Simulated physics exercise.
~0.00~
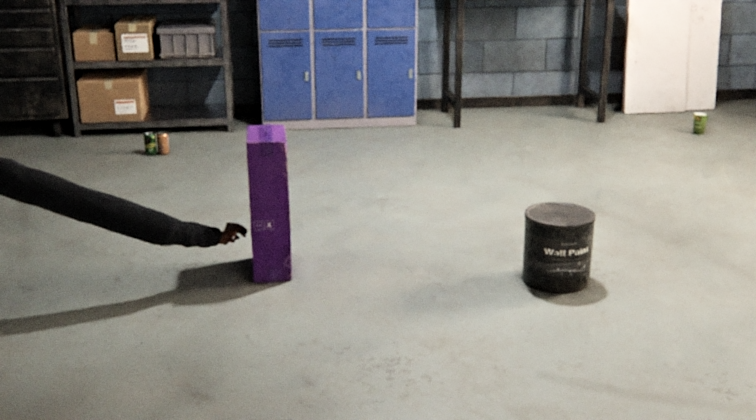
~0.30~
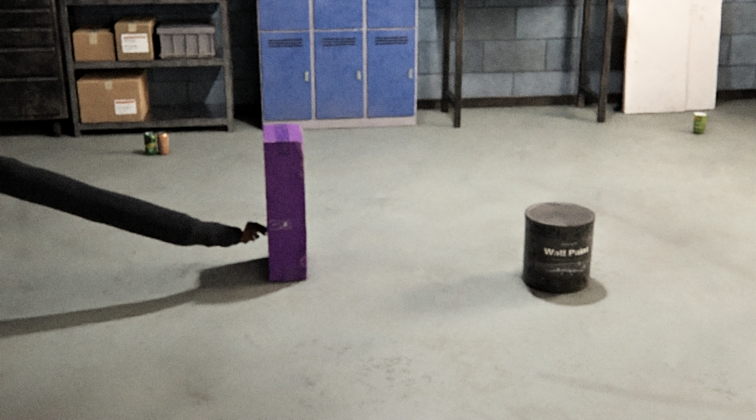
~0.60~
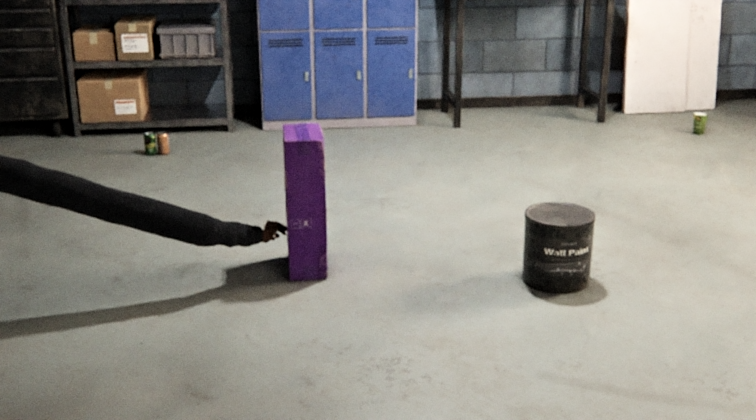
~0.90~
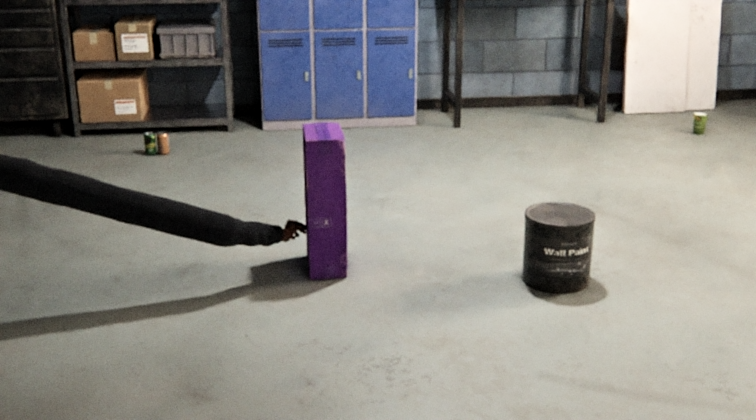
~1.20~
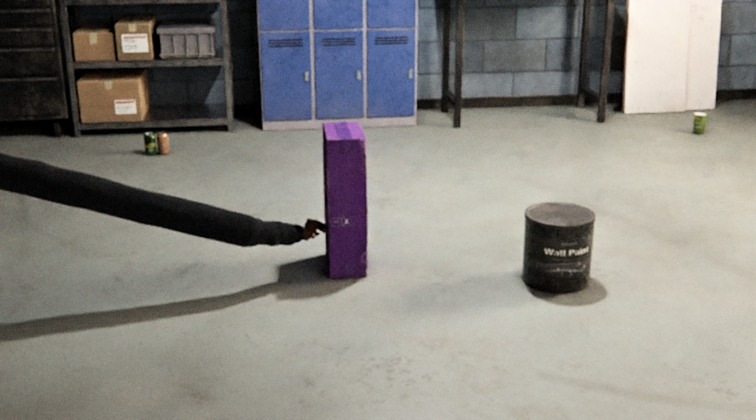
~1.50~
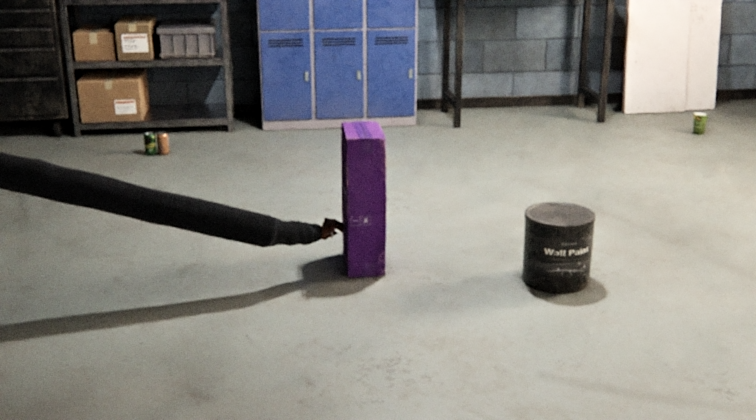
A hand on a long dark-sleeved arm reached in from the left and steadily pushed a tall purple box a short way to the right across the floor, leaving it upright, still short of a black pail that never moved.
